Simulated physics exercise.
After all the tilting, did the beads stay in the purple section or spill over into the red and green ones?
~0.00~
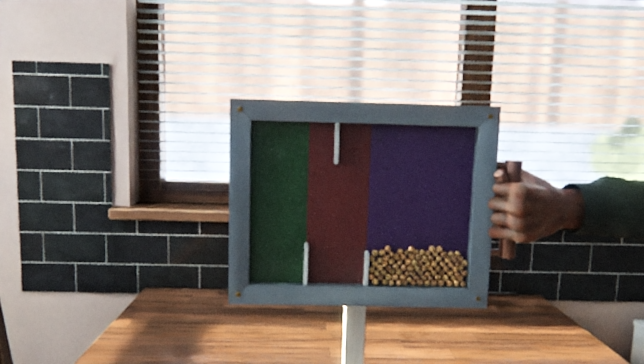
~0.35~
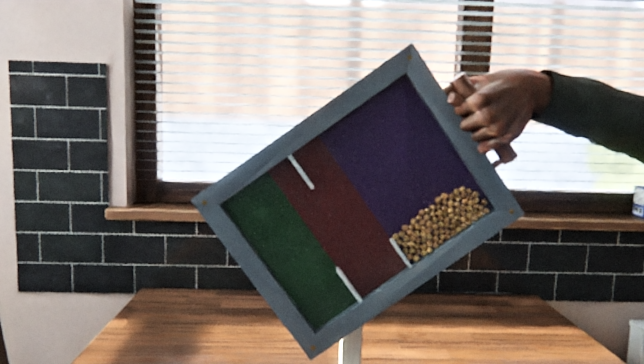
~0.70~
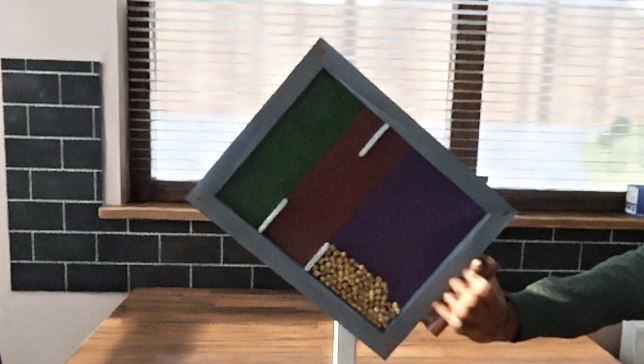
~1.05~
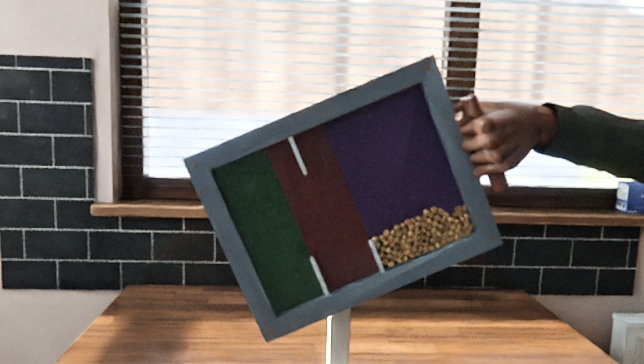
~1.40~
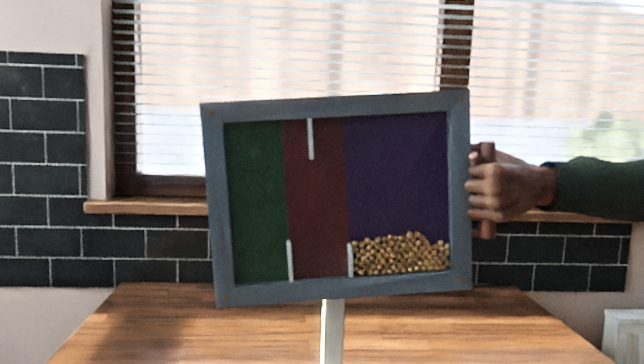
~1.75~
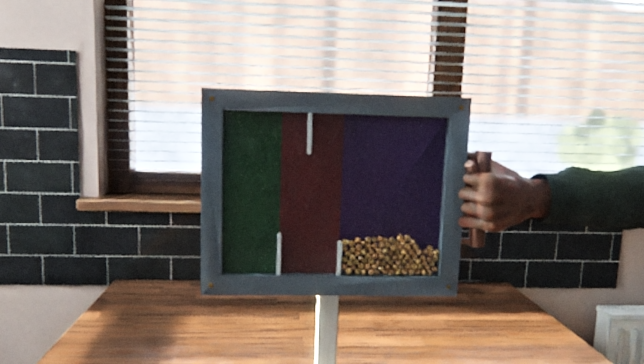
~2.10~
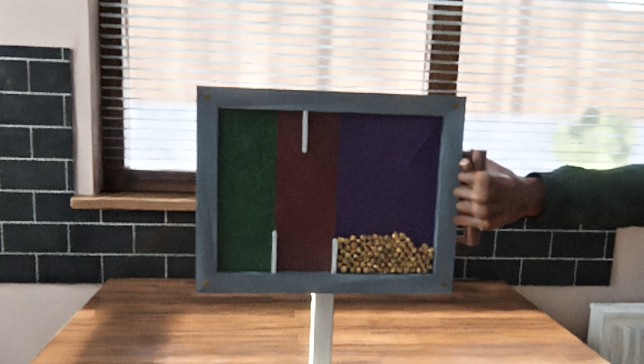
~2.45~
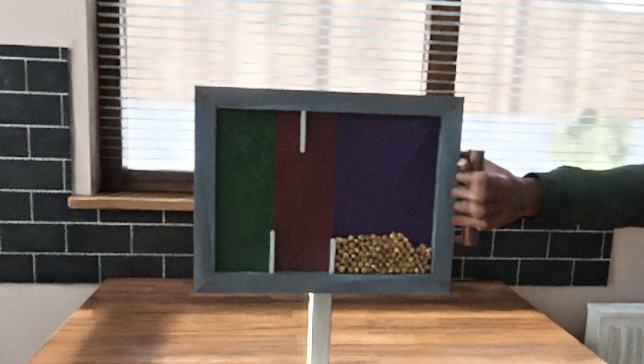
The beads stayed in the purple section. Once the case was level and still, the red and green sections were empty.
